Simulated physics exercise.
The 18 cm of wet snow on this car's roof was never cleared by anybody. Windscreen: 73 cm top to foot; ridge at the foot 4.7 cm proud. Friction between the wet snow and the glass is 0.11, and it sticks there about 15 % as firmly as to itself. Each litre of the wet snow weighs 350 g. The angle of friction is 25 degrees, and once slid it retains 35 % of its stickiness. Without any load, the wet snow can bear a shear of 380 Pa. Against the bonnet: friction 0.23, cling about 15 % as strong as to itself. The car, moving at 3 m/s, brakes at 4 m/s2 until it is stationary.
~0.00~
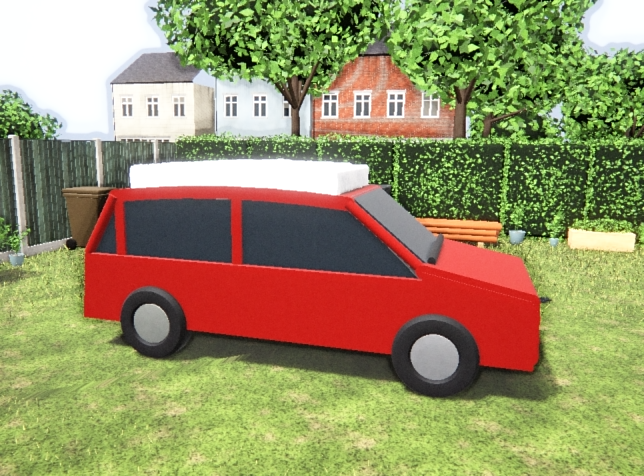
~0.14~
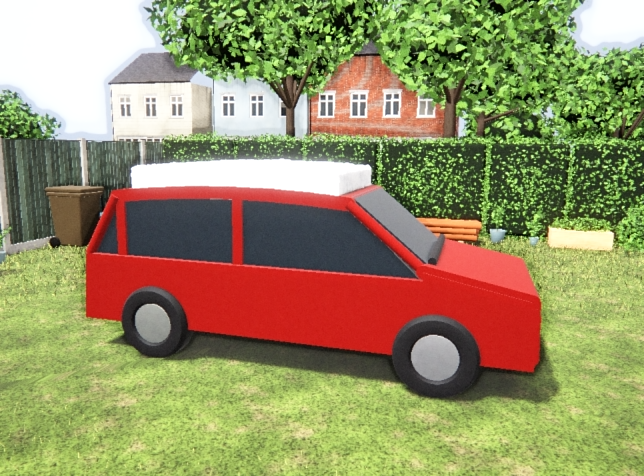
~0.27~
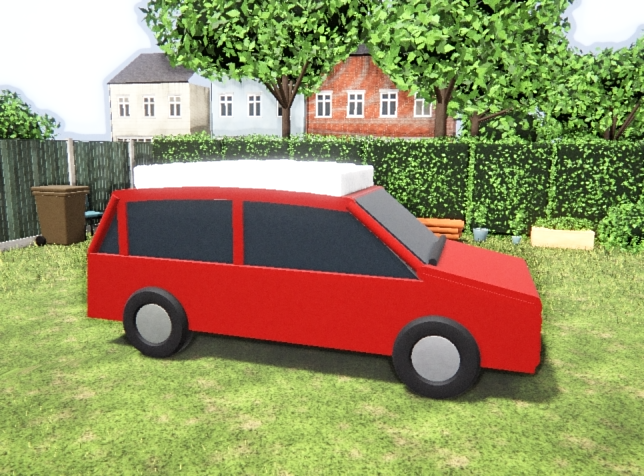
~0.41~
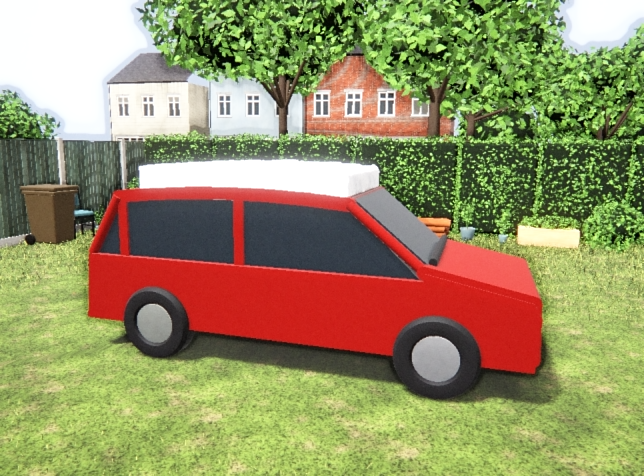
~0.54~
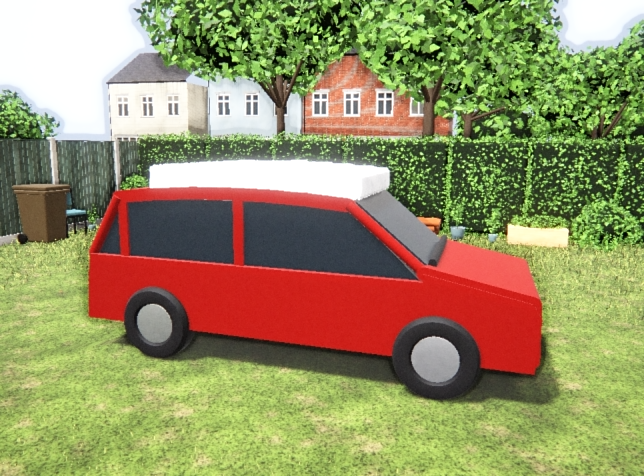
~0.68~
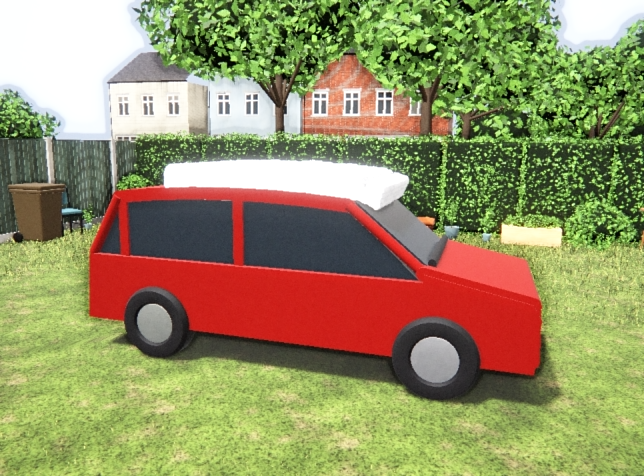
A red car stands on grass while the white snow on its roof slides right, over the windscreen's top.
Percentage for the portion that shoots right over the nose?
Near 78 percent.
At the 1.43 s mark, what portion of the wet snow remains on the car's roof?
Roughly 20 percent.
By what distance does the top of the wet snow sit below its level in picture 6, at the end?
I'd put it at close to 50 cm.
After 1.02 s, 57 % of the snow is on the roof, 32 % on the glass, 12 % on the bonnet and none has gone off the nose.
After 1.43 s, 20 % of the snow is on the roof, 34 % on the glass, 42 % on the bonnet and 4 % has gone off the nose.
After 1.84 s, none of the snow is on the roof, 26 % on the glass, 53 % on the bonnet and 21 % has gone off the nose.
After 2.25 s, none of the snow is on the roof, 9 % on the glass, 50 % on the bonnet and 41 % has gone off the nose.
After 3.80 s, at the end, none of the snow is on the roof, 7 % on the glass, 15 % on the bonnet and 78 % has gone off the nose.
